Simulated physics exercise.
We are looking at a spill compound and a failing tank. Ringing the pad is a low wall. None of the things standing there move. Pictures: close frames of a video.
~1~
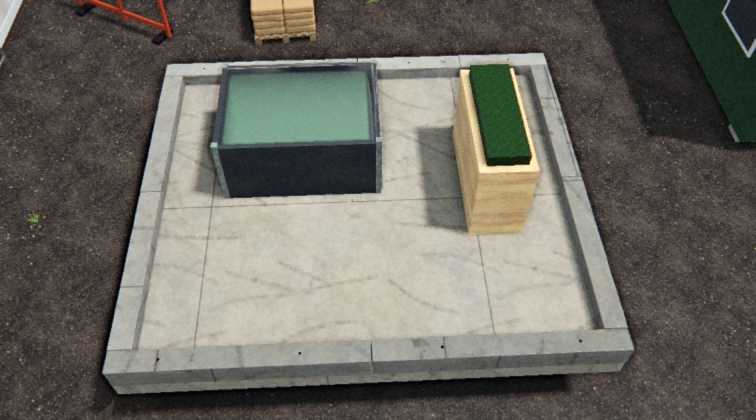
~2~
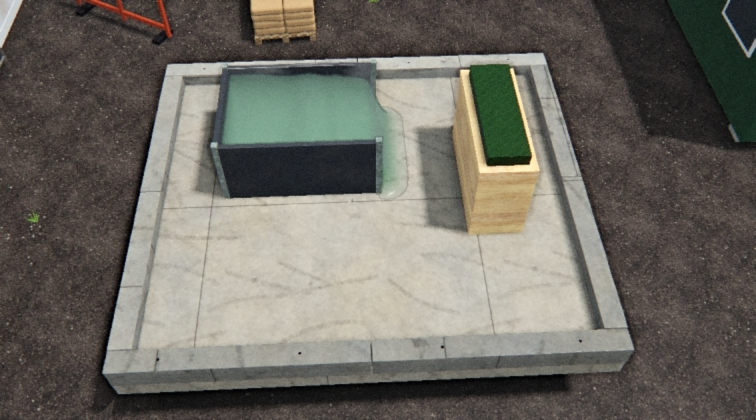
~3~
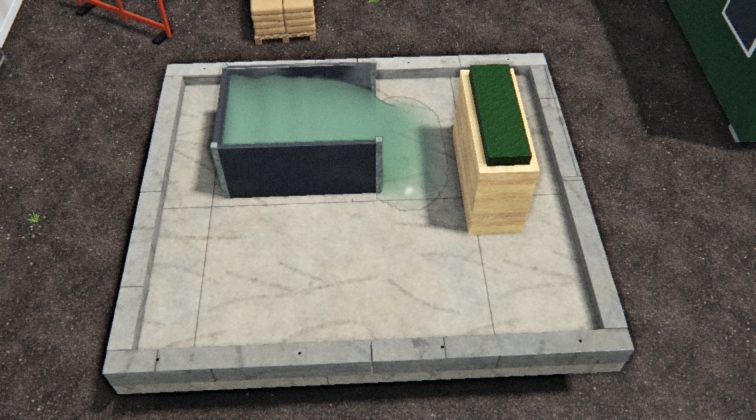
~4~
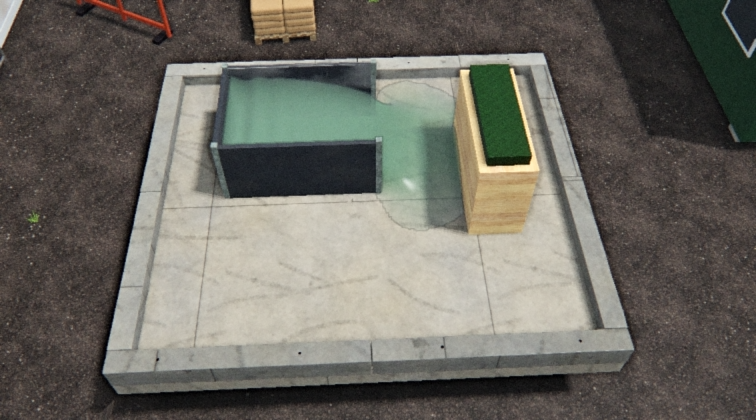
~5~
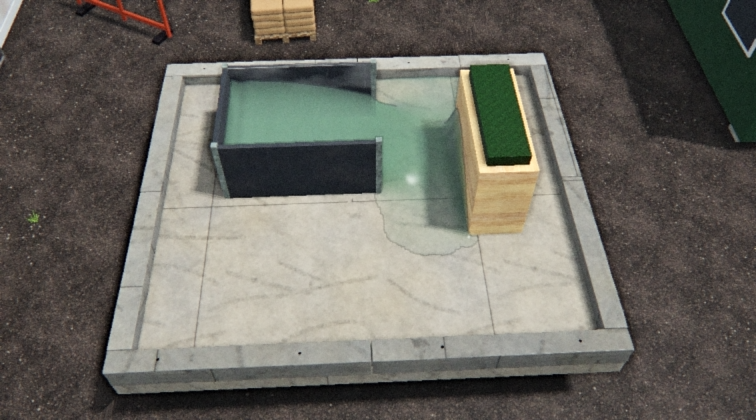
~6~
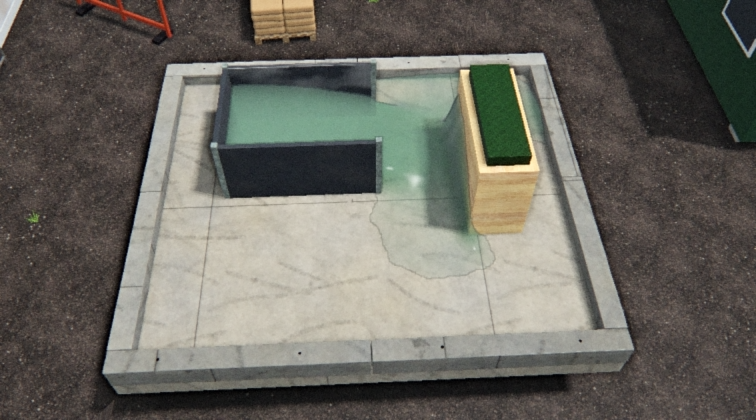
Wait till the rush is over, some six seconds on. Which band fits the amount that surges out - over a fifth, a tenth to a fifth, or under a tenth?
The amount falls between a tenth and a fifth.
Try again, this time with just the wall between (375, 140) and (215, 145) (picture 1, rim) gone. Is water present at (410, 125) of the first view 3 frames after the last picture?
That spot ends up spared.
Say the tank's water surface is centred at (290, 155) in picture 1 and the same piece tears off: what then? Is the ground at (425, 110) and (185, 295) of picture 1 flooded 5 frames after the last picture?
First spot swamped, second spot spared.
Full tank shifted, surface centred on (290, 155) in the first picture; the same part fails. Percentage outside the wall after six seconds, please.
Share noted: About 12 %.
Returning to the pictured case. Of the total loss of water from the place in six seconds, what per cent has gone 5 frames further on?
Log: Around 5 %, estimated.
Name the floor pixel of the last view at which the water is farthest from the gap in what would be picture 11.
I'd say around (573, 337).
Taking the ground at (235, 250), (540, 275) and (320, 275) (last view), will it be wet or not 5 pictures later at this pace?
Taking them in the order asked, they are unflooded, waterlogged and unflooded.
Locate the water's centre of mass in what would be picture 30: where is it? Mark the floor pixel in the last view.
Roughly (399, 205).
A moment on, water covers 25 % of the floor; the low wall has let 0 % over.
Next, water covers 35 % of the floor; the low wall has let 1 % over.
Then, water covers 60 % of the floor; the low wall has let 12 % over.
Later, water covers 75 % of the floor; the low wall has let 16 % over.
In the end, water covers 80 % of the floor; the low wall has let 16 % over.
